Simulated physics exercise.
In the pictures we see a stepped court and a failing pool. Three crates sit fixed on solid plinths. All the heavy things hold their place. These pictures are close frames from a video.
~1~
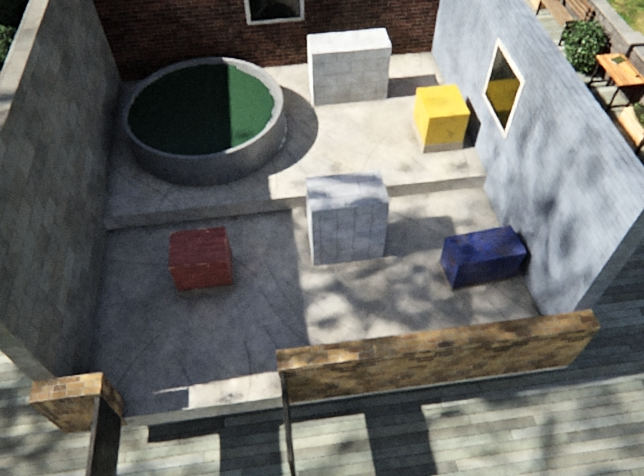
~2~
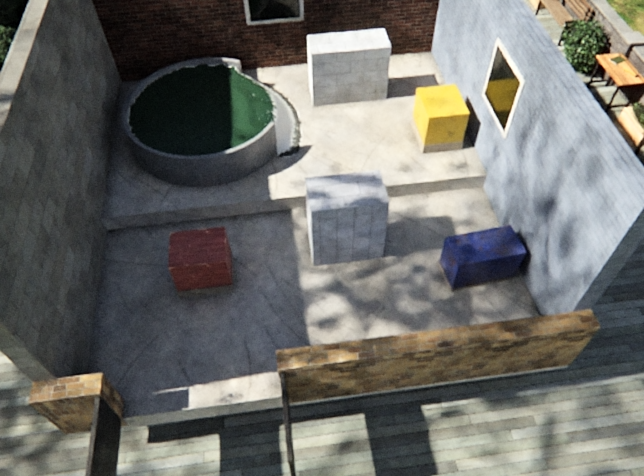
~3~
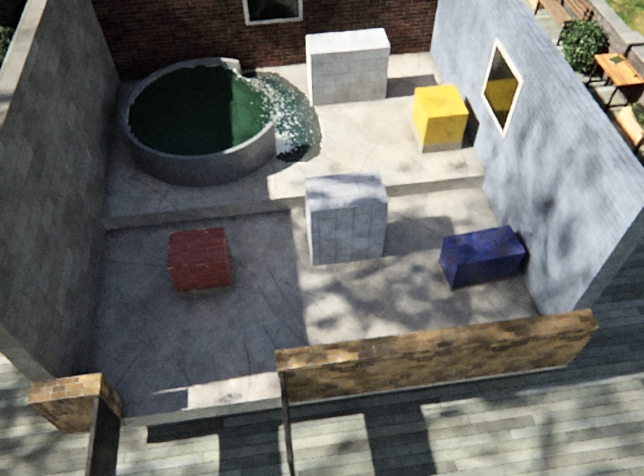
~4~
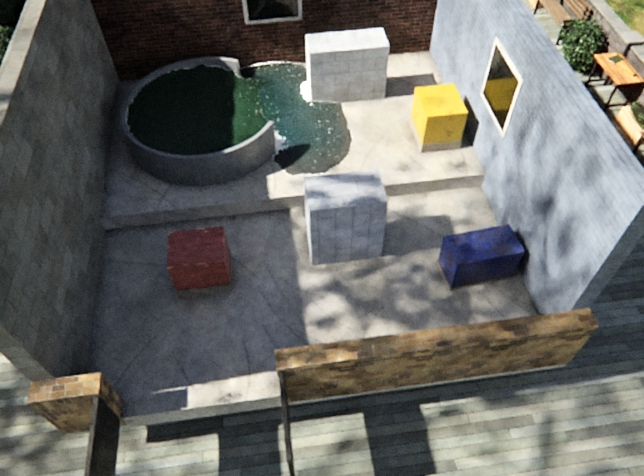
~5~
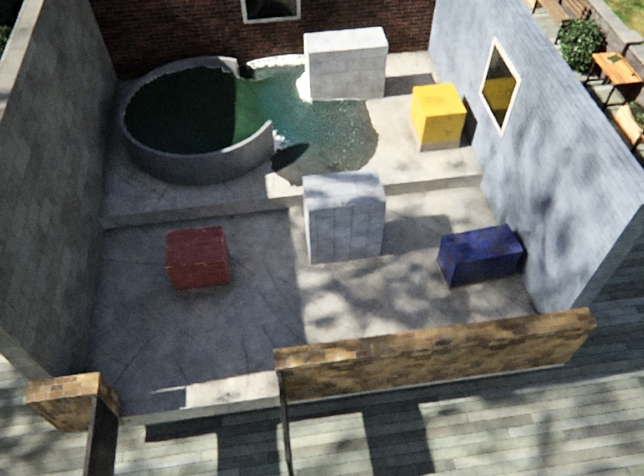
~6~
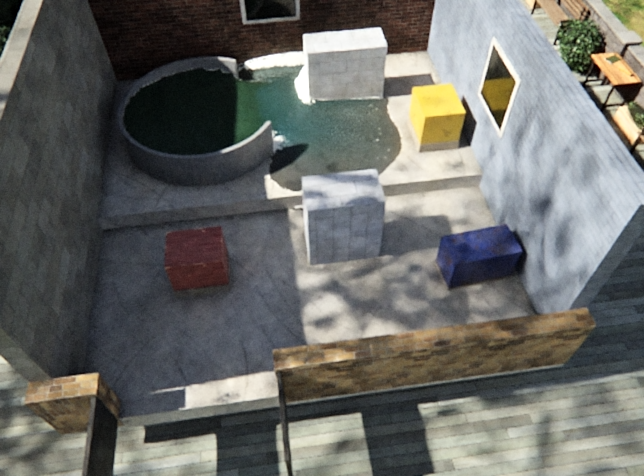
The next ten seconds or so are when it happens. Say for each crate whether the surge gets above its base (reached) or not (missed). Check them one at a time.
Blue crate: Reached; yellow crate: Reached; red crate: Missed.
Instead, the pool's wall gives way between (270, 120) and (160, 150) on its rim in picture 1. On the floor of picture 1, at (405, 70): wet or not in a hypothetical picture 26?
Outcome: Untouched.
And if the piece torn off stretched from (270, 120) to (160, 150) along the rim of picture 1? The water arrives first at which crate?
That would be the red crate, reached first.
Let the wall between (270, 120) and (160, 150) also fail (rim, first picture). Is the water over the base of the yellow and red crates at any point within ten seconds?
As I see it, yellow stays clear and red is doused.
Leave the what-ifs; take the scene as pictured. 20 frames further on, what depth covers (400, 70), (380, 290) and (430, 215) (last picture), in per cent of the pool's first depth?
Taking the places in turn, I get roughly 40, 4 and 12 percent.
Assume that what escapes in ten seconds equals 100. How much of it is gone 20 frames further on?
I'd put it at 0 per cent.
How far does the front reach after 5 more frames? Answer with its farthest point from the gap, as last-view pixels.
The front should reach about (475, 187).
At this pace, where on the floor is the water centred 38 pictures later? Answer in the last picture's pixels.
I'd mark it close to (314, 157).
A moment on, water covers 30 % of the floor; the blue crate not reached, the yellow crate water round its plinth, the red crate not reached.
Next, water covers 40 % of the floor; the blue crate water round its plinth, the yellow crate water round its plinth, the red crate not reached.
Then, water covers 50 % of the floor; the blue crate water round its plinth, the yellow crate water round its plinth, the red crate not reached.
Later, water covers 85 % of the floor; the blue crate water round its plinth, the yellow crate water round its plinth, the red crate water round its plinth.
In the end, water covers 95 % of the floor; the blue crate was topped, the yellow crate was topped, the red crate stayed above the water.
